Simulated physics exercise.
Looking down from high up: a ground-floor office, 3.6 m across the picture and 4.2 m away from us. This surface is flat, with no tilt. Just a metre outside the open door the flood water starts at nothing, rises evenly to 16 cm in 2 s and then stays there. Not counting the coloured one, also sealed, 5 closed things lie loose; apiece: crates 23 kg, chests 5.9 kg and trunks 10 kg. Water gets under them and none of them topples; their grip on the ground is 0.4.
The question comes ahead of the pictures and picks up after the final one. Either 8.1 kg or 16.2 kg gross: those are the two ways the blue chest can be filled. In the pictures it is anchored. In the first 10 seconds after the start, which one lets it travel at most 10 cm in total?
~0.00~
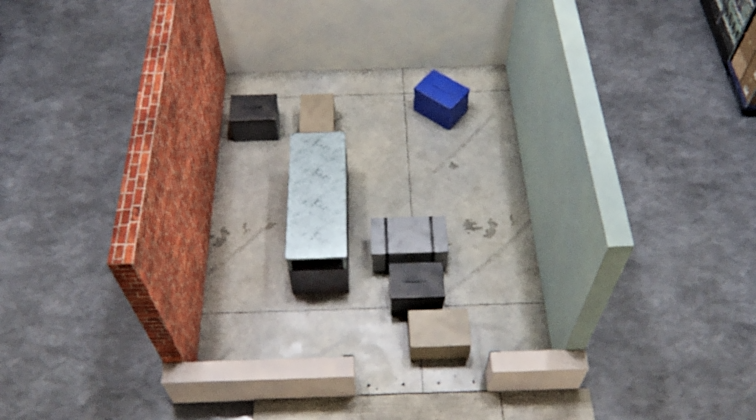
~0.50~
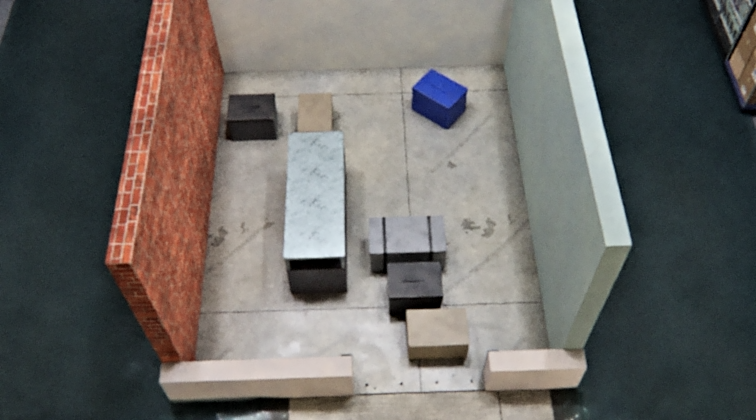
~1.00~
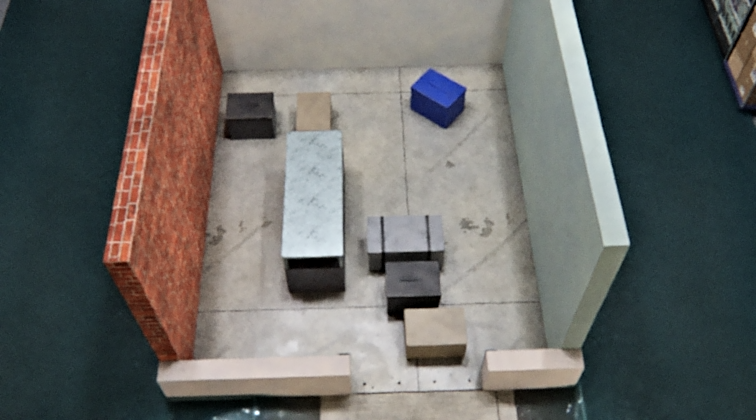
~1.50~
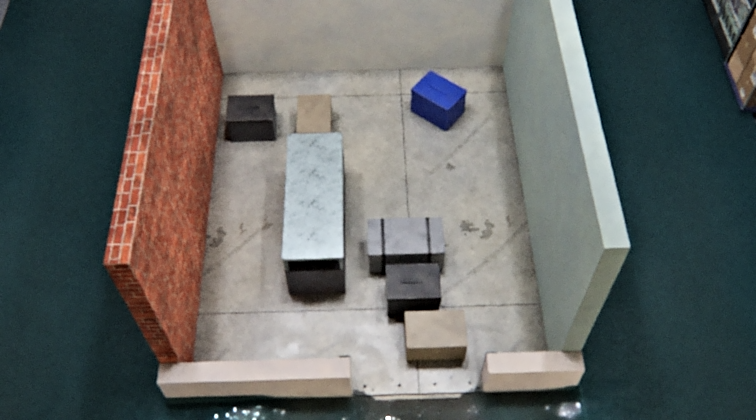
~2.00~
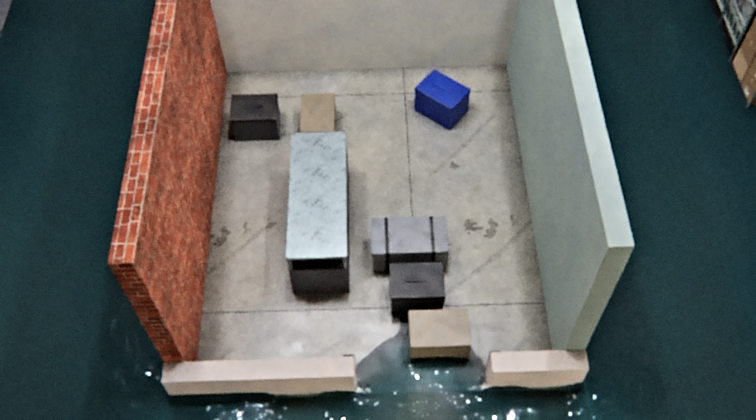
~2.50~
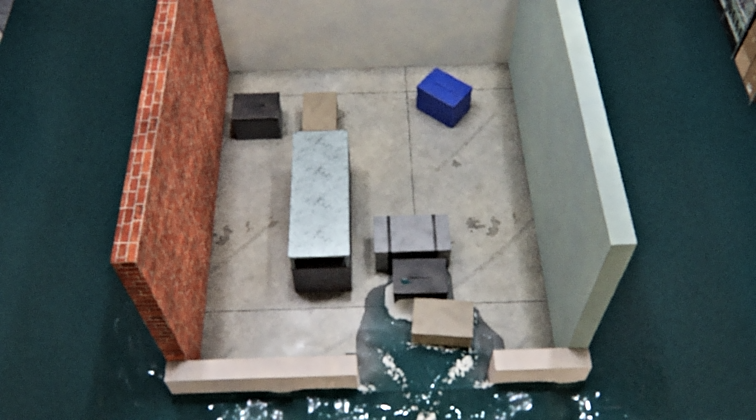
I think both options fail.
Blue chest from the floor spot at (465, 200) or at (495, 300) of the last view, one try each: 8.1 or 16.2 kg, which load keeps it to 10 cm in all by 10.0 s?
One by one: Neither mass suffices; neither mass suffices.
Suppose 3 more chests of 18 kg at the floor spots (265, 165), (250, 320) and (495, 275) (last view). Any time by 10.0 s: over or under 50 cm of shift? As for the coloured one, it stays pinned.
In the order given, within the mark, then within the mark, and last beyond the mark.
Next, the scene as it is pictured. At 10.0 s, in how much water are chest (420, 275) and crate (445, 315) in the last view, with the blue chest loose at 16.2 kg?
I'd put it at 7 cm and 8 cm respectively.
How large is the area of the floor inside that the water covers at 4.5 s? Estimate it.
I'd put it close to 7.5 m2.
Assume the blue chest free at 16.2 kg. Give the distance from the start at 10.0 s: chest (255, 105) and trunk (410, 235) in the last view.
One is off by 30 cm, the other by 200 cm, in the order asked.
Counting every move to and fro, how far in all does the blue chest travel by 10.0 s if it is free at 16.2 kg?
The total path comes to around 60 cm.
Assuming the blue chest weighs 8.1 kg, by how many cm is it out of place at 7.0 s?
50 cm.
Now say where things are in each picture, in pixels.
In the first frame, the blue chest at (442, 89), on the bottom; 0.0 m2 under water; 0 of 6 have shifted.
In the second frame, the blue chest at (440, 88), on the bottom; 0.0 m2 under water; 0 of 6 have shifted.
In the third frame, the blue chest at (439, 87) rests on the ground; 0.0 m2 under water; 0 of 6 have shifted.
In the fourth frame, the blue chest at (439, 90), on the bottom; 0.0 m2 under water; 0 of 6 have shifted.
In the fifth frame, the blue chest at (443, 89), on the bottom; 0.3 m2 under water; 0 of 6 have shifted.
In the sixth frame, the blue chest at (445, 87), on the bottom; 0.8 m2 under water; 1 of 6 have shifted.
After 3.5 s the blue chest would be 0 cm from its start with 8.1 kg and 0 cm from its start with 16.2 kg; 0 cm of water round it then.
After 4.5 s the blue chest would be 0 cm from its start with 8.1 kg and 0 cm from its start with 16.2 kg; 0 cm of water round it then.
After 7.0 s the blue chest would be 55 cm from its start with 8.1 kg and 2 cm from its start with 16.2 kg; 5 cm of water round it then.
After 10.0 s the blue chest would be 31 cm from its start with 8.1 kg and 55 cm from its start with 16.2 kg; 10 cm of water round it then.
